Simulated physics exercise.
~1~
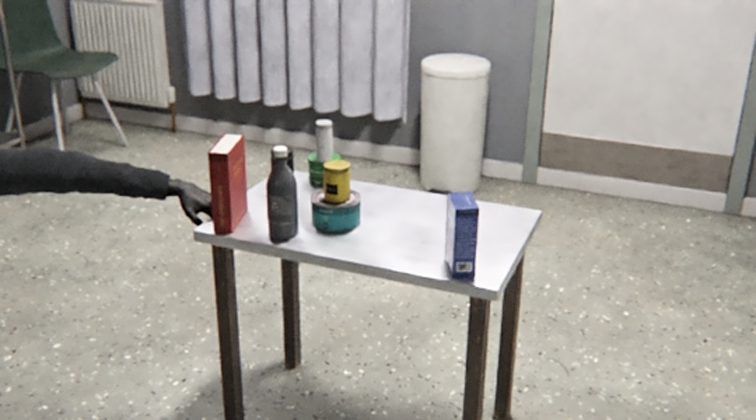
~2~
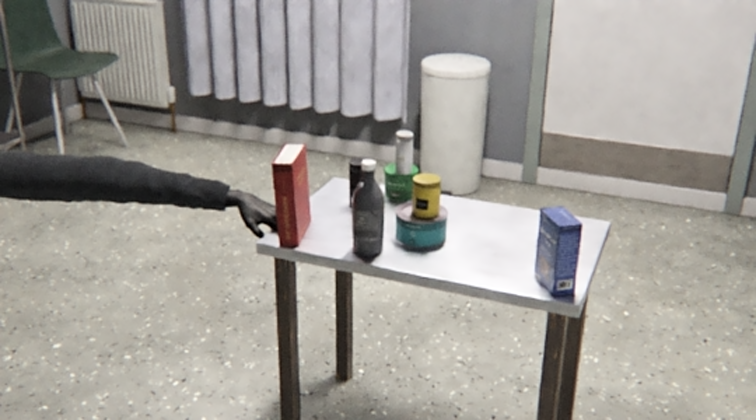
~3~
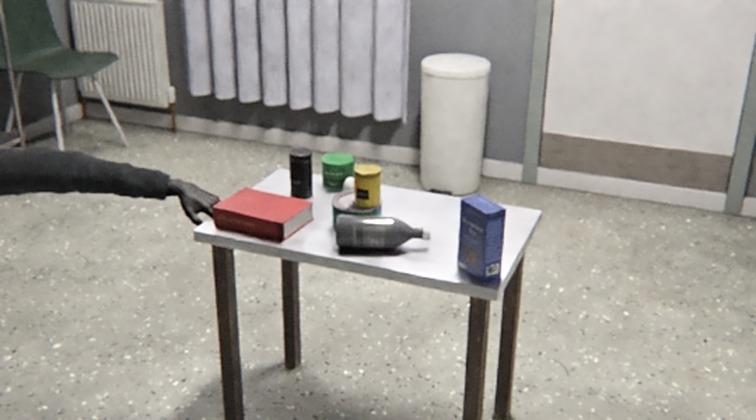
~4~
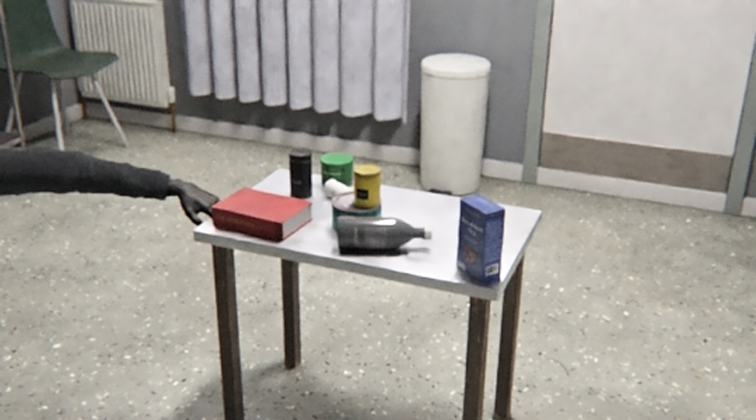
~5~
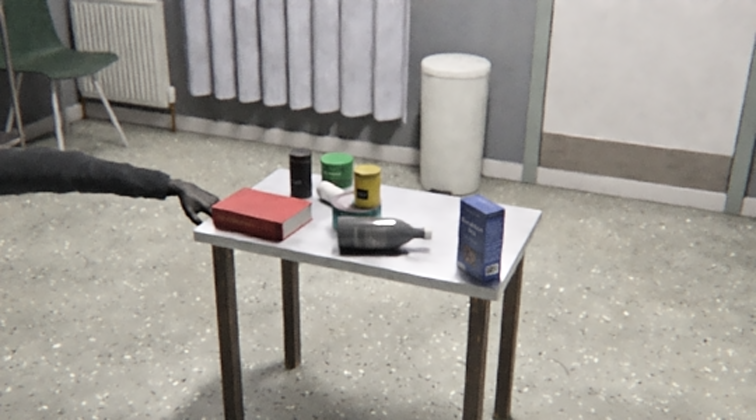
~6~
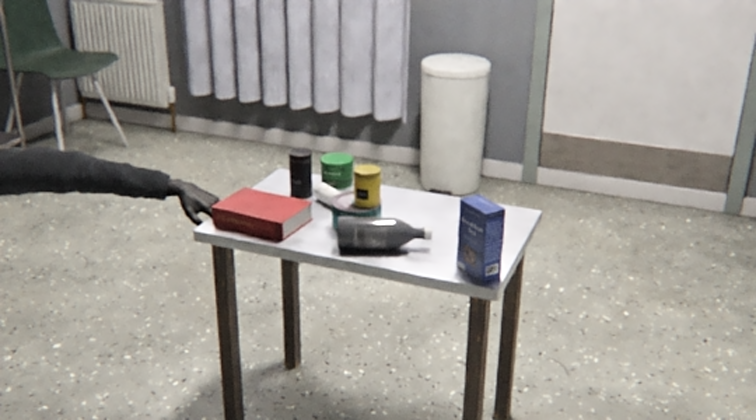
A dark-sleeved arm grips the left end of a small white-topped table in a grey room, seen from slightly above. On it stand a red book at the left, a grey bottle, a black jar, a green tub with a white shaker, a yellow jar on a turquoise tub, and a blue packet at the right. The arm shoves the table right, everything still upright, then brings it back left. The book, bottle and shaker topple, and the shaker rolls a little left behind the bottle. At the end those three lie on the tabletop while the others remain standing.
